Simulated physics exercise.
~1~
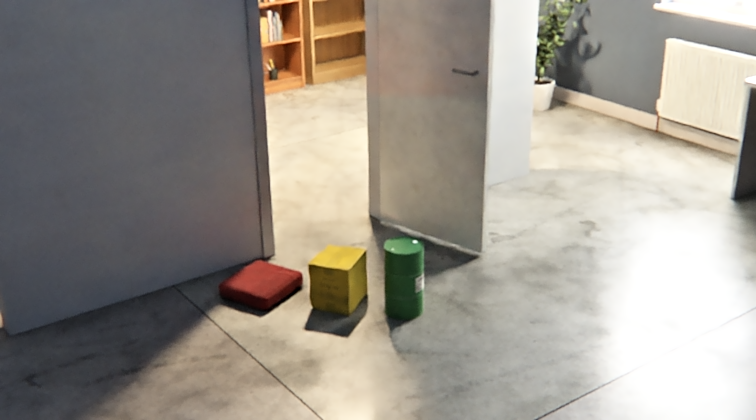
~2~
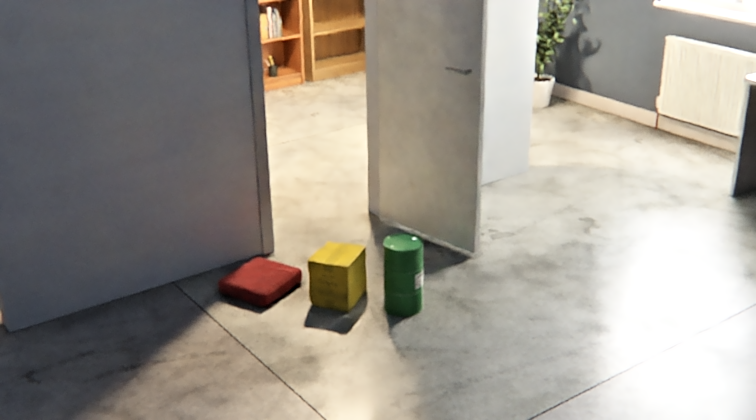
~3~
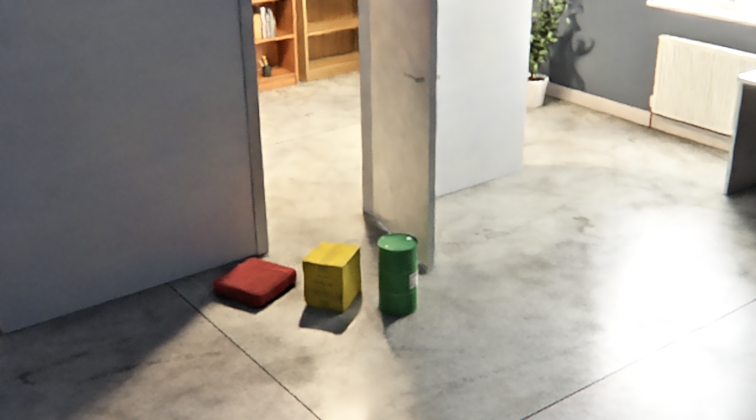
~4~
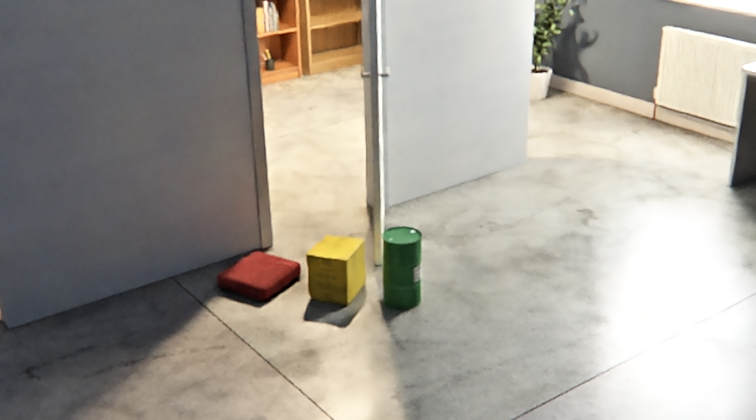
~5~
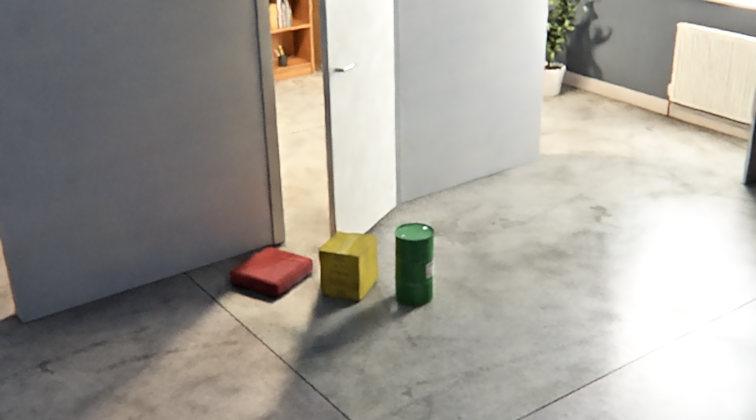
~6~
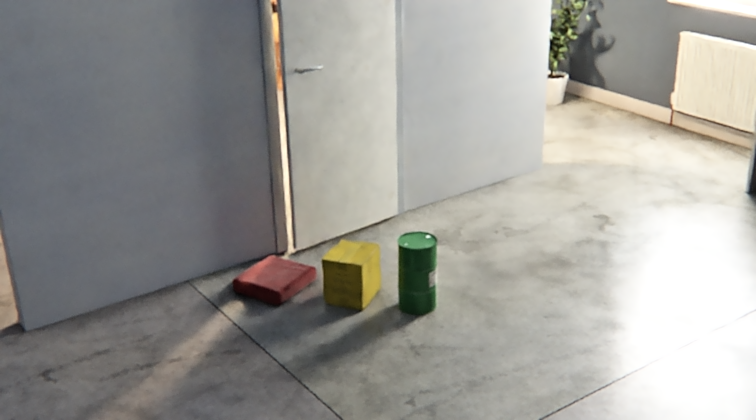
Grey door swinging from wide open to almost or fully shut behind a red cushion, yellow box and green canister, which stay put.
